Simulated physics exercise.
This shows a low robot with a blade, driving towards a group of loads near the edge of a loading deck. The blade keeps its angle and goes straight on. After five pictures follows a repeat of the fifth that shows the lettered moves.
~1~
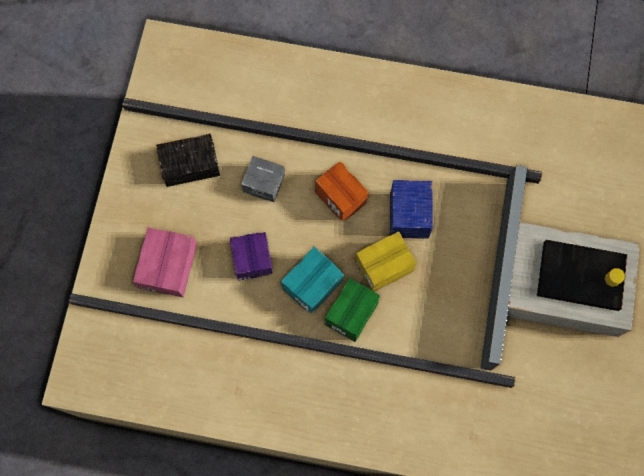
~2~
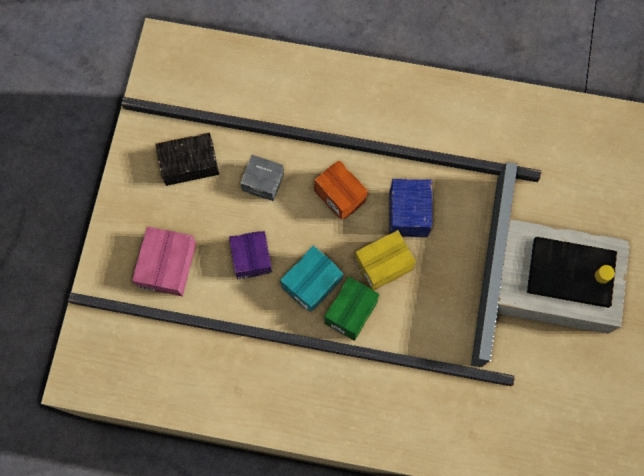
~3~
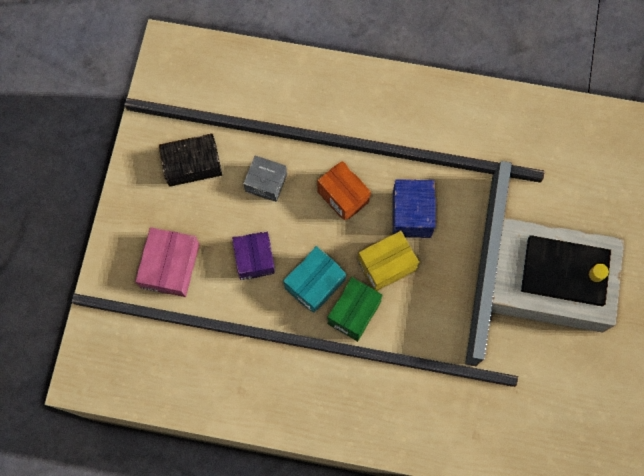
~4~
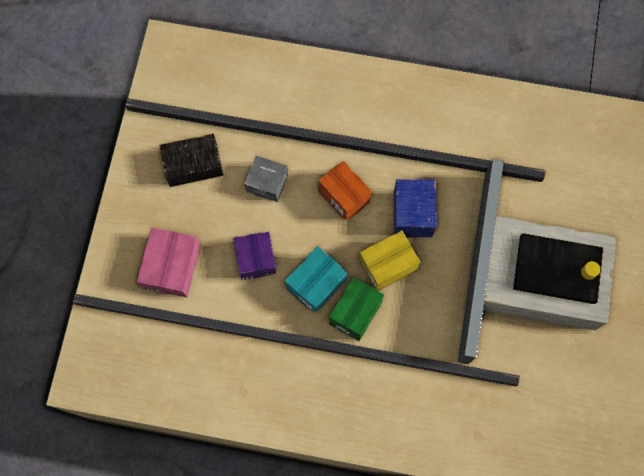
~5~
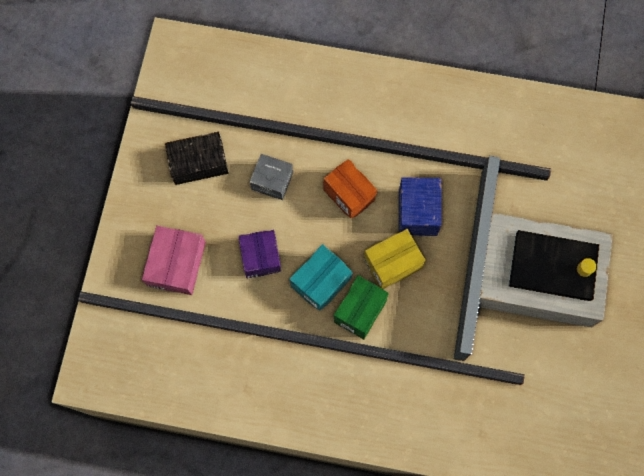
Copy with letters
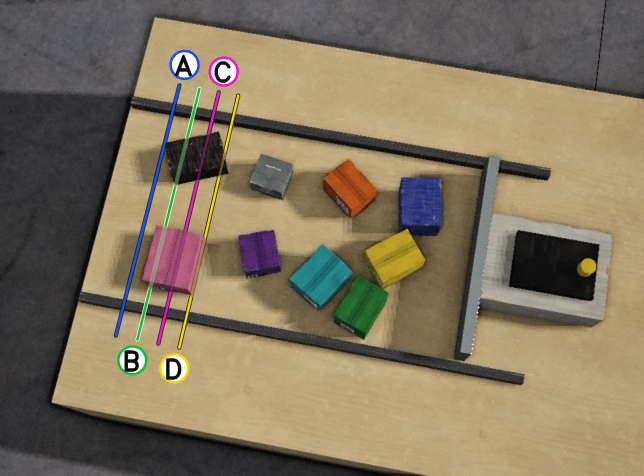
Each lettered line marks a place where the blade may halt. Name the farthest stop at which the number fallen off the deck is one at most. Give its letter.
It can go as far as D.
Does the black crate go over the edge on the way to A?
Yes.
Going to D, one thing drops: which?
It is the black crate.
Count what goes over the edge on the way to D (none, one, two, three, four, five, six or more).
One.
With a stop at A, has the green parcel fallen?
No.
On the copy, A at (149, 206); B at (170, 209); C at (190, 213); D at (210, 217).
On D. First, robot (447, 246); green parcel (343, 307); orange parcel (317, 183).
Then, robot (348, 228); black crate (159, 148); pink box (156, 257).
Finally, robot (274, 215); black crate over the edge; pink box (92, 250); one fallen.
By contrast, A drops six; B drops three; C drops three.
